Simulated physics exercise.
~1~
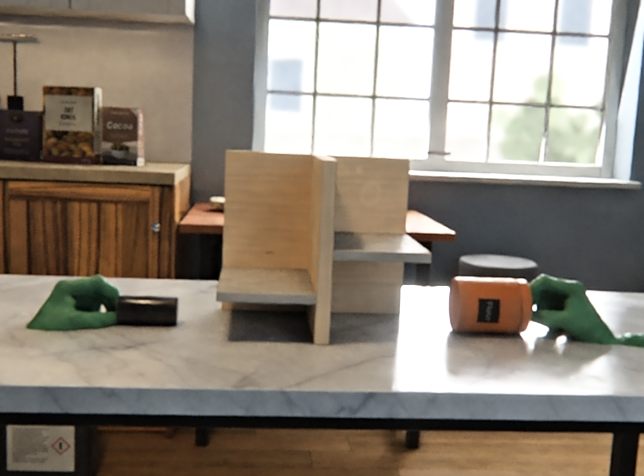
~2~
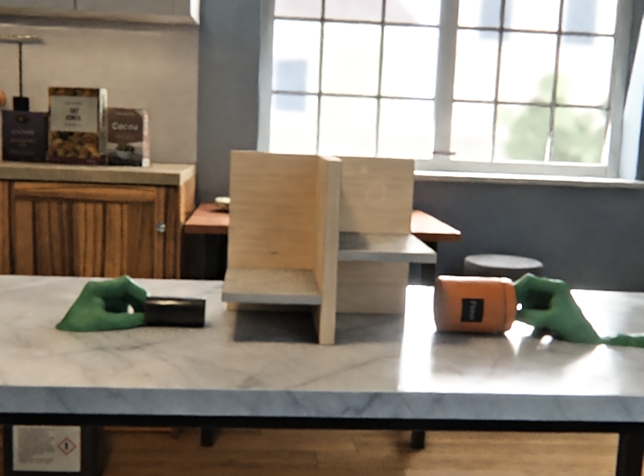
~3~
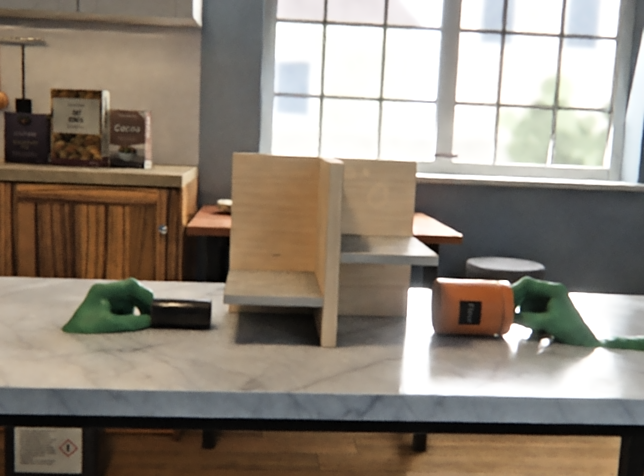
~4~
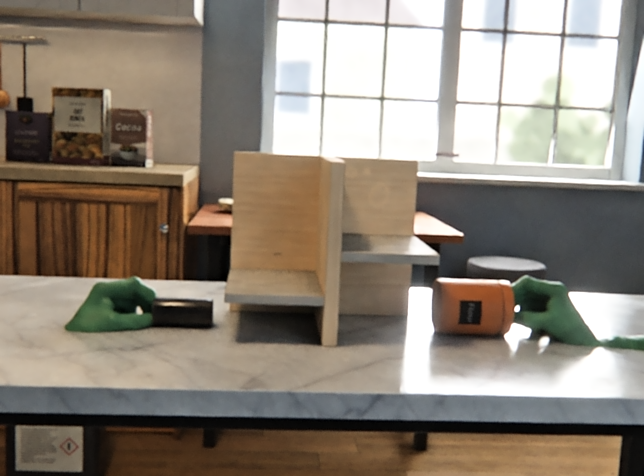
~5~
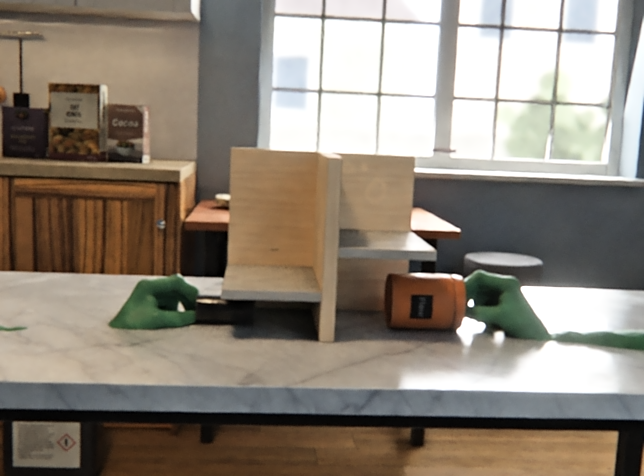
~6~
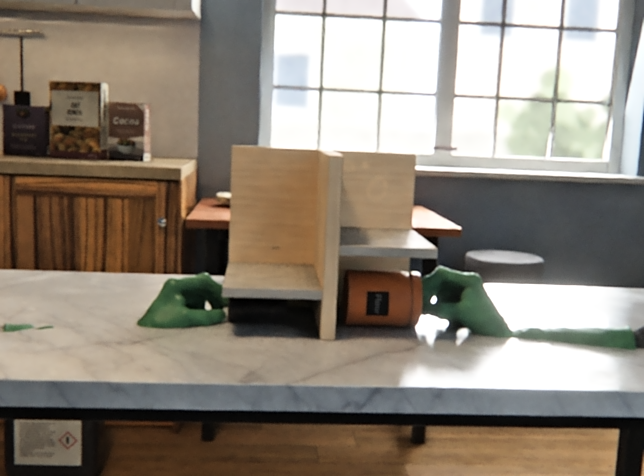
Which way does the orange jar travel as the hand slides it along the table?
The orange jar moves to the left, toward the stand and in under its right-hand shelf.
